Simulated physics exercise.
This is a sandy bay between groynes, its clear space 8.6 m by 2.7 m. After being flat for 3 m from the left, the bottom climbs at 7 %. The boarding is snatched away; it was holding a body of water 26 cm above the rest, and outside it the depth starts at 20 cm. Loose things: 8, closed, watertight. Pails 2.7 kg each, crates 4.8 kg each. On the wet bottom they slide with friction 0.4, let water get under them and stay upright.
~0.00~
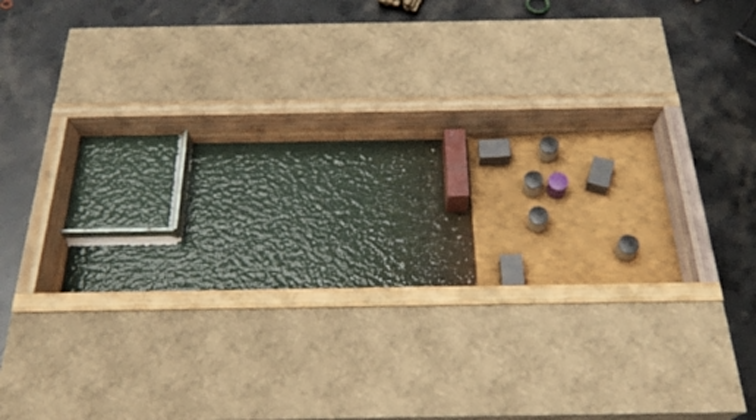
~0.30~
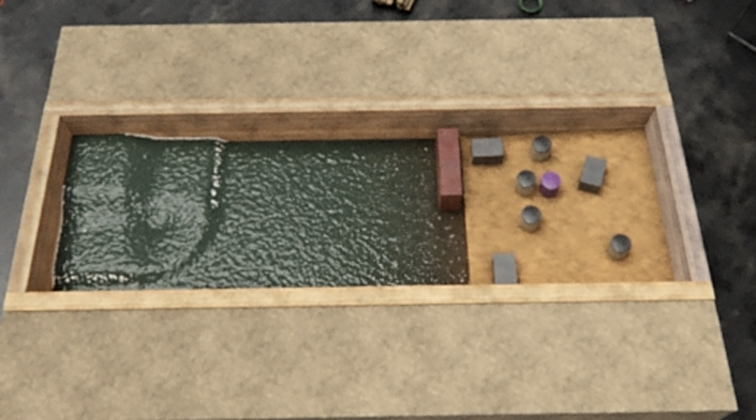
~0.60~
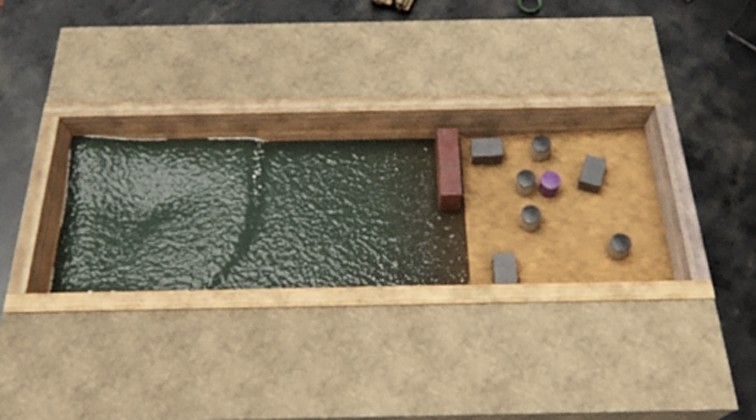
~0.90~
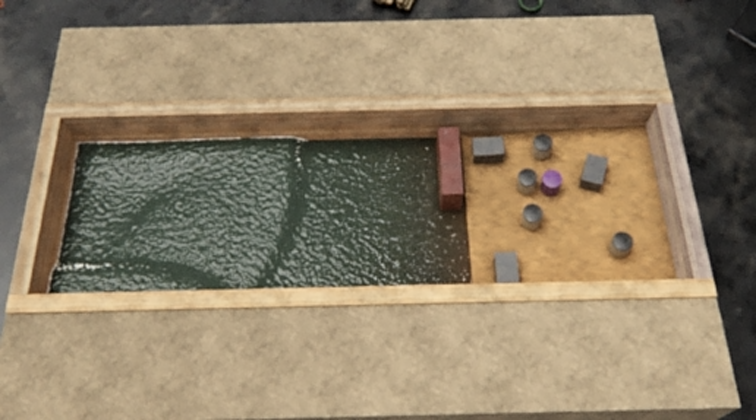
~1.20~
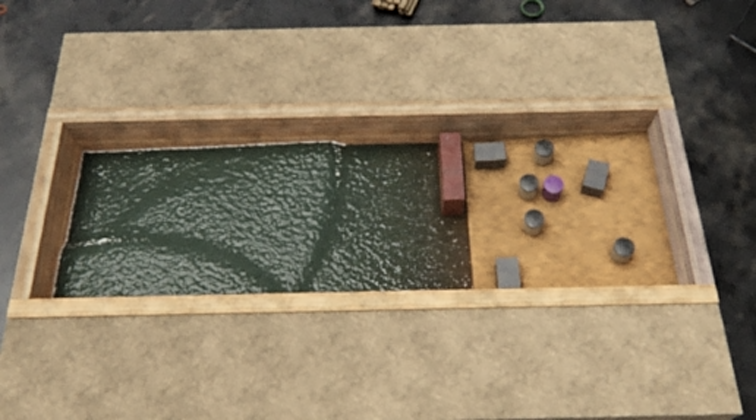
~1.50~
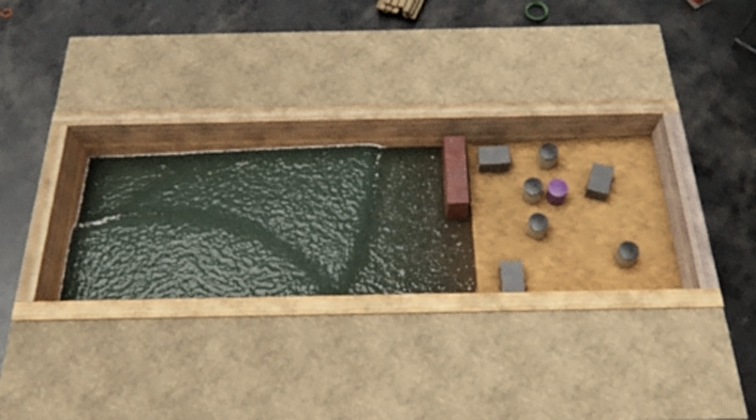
Dark green water fills the left and middle of a long, wood-edged sandy basin, seen from high above while the view drifts slightly. A reddish-brown block stands at the water's right edge, and beyond it grey pails, grey crates and one purple pail rest on tan sand. Pale boarding around the far-left corner vanishes, and a curved ripple spreads rightward across the water, with another crossing behind it, while the pails and crates stay put.
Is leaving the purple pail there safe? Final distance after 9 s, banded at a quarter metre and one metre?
Ends within a quarter metre.
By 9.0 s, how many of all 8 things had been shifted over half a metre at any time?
By my count, 3.
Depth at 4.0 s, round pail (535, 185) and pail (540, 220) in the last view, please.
First about 4 cm, second about 3 cm.
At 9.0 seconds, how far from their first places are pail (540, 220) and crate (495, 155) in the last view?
The first is 50 cm from its start, the second 30 cm.
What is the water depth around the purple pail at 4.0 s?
Depth approx. 2 cm.
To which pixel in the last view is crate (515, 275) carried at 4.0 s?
It would be close to (605, 268) by then.
After 2.1 s the purple pail is near (559, 188), 0.0 m from its start, aground; 0 afloat.
After 4.0 s the purple pail is near (559, 188), 0.0 m from its start, aground; 0 afloat.
After 6.3 s the purple pail is near (563, 183), 0.1 m from its start, aground; 2 afloat.
After 9.0 s the purple pail is near (563, 183), 0.1 m from its start, aground; 2 afloat.
